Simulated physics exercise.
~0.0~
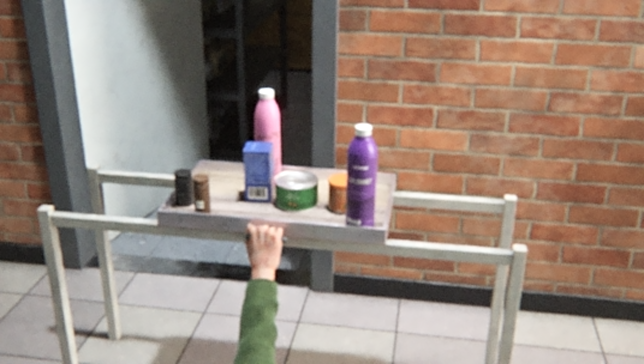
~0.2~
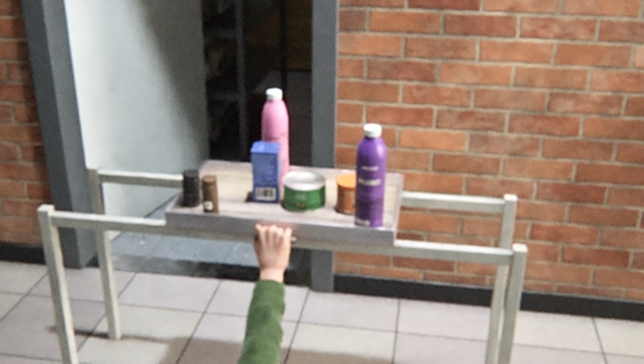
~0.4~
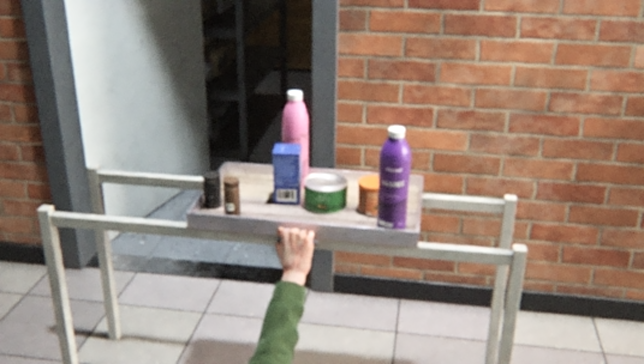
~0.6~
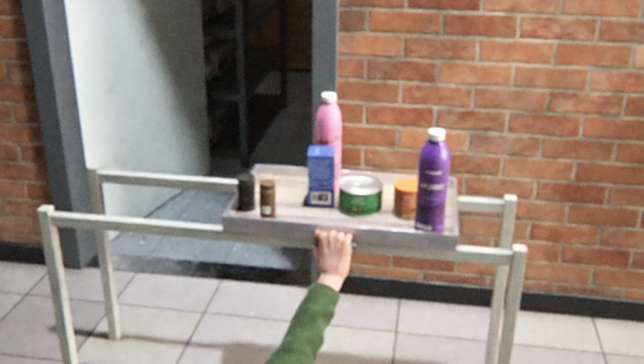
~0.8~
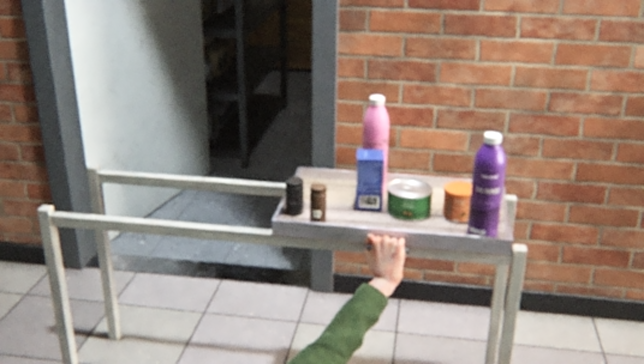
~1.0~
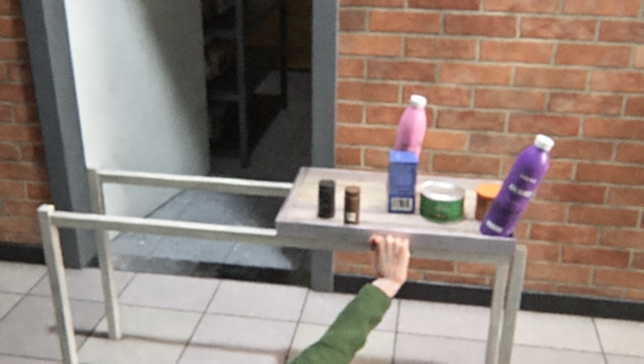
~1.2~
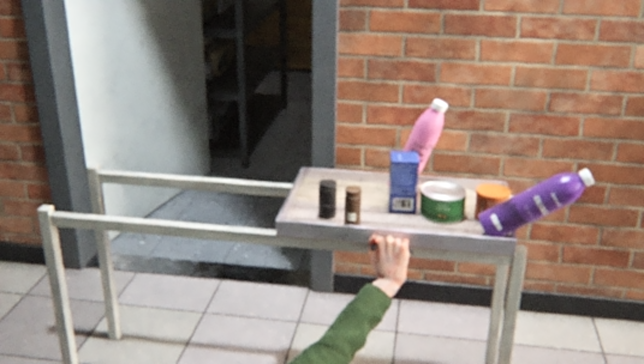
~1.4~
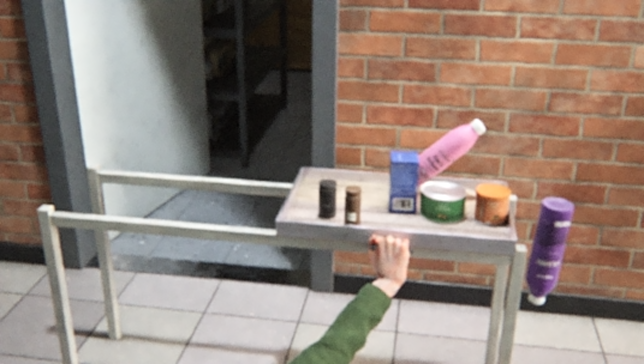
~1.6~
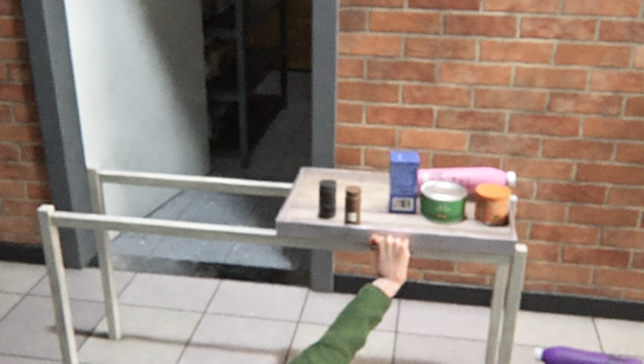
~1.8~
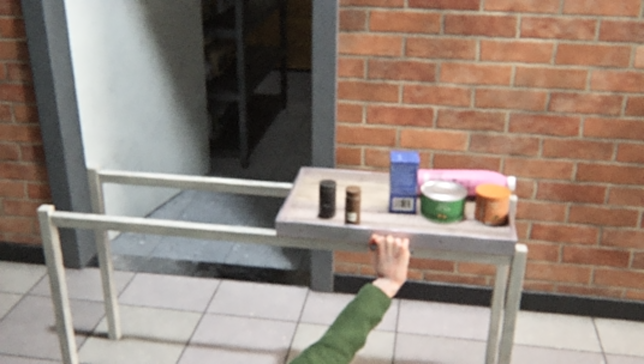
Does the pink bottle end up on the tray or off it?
The pink bottle stays on the tray. It tips over to the right and ends lying on its side behind the tins.
Hand sliding a loaded tray right along a frame until it stops, purple bottle toppling off, pink bottle falling flat on it.
